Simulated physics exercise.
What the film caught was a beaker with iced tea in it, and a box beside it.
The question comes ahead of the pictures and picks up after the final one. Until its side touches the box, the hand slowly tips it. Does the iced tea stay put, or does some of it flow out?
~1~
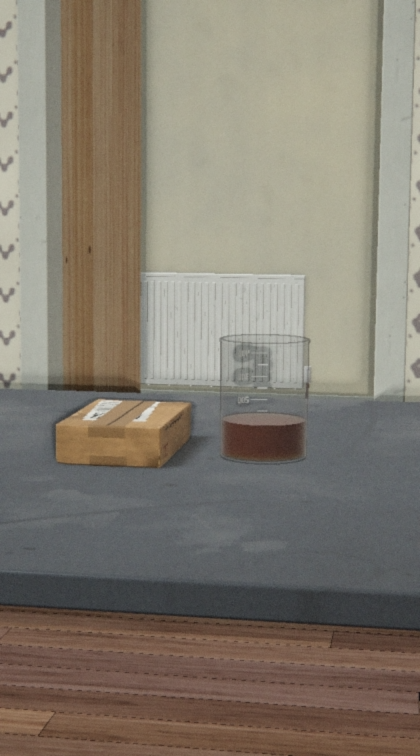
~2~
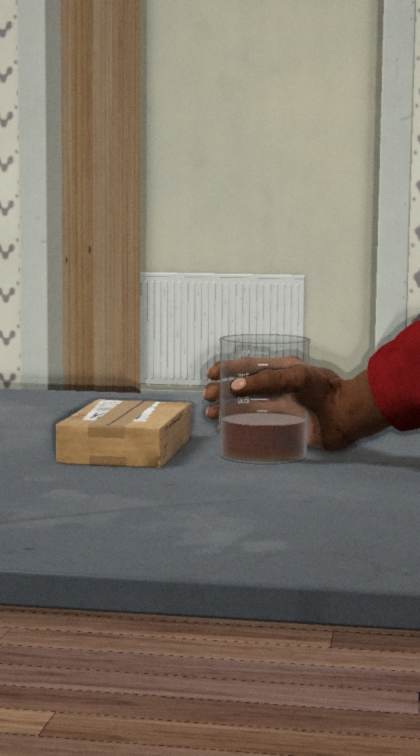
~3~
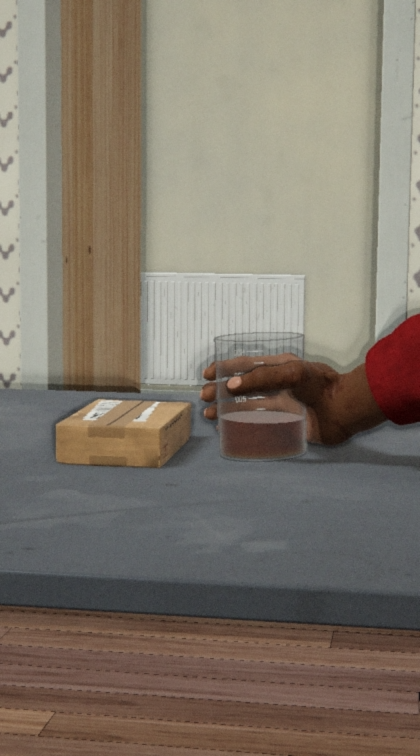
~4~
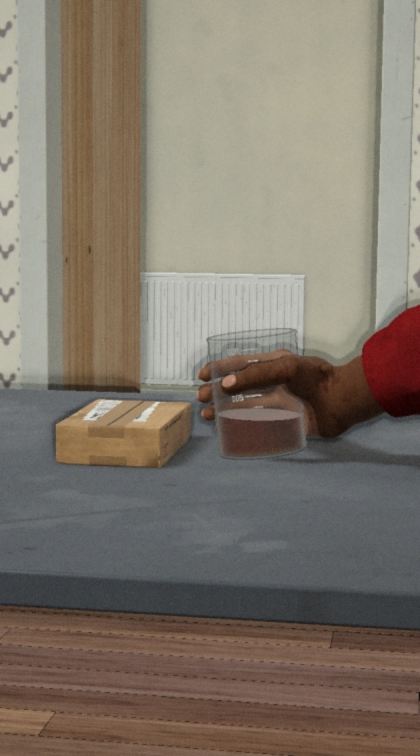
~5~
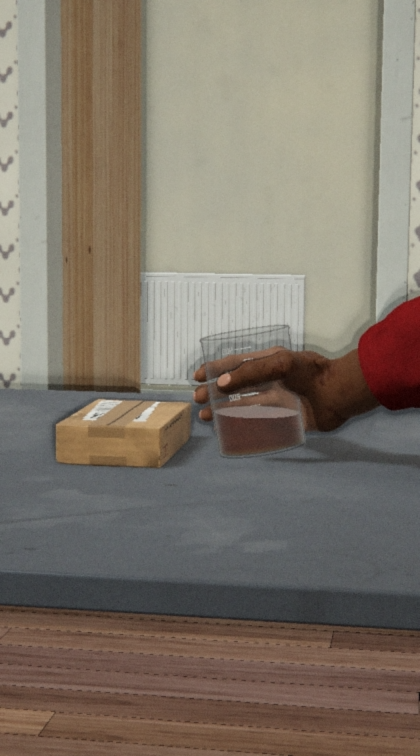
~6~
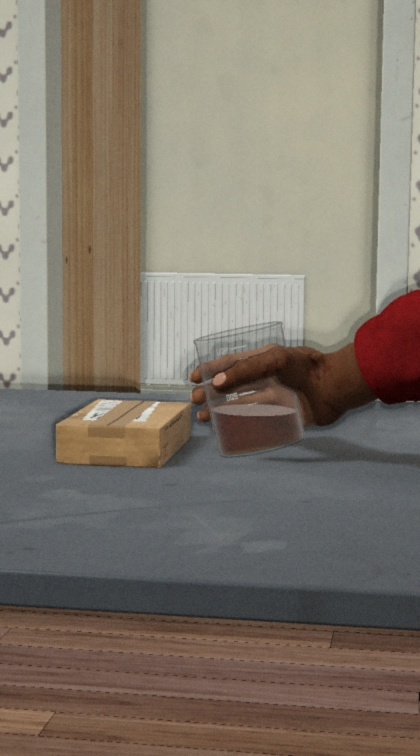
It sheds nothing.
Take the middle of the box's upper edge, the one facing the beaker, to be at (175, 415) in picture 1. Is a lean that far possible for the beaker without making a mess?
Then it retains its contents.
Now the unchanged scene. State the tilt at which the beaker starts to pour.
Around 65 degrees, I'd say.
A moment on, the beaker leans by about 30°; all is still inside.
Further on, the beaker leans by about 40°; all is still inside.
When it is over, the beaker leans by about 50°, against the box; all is still inside.
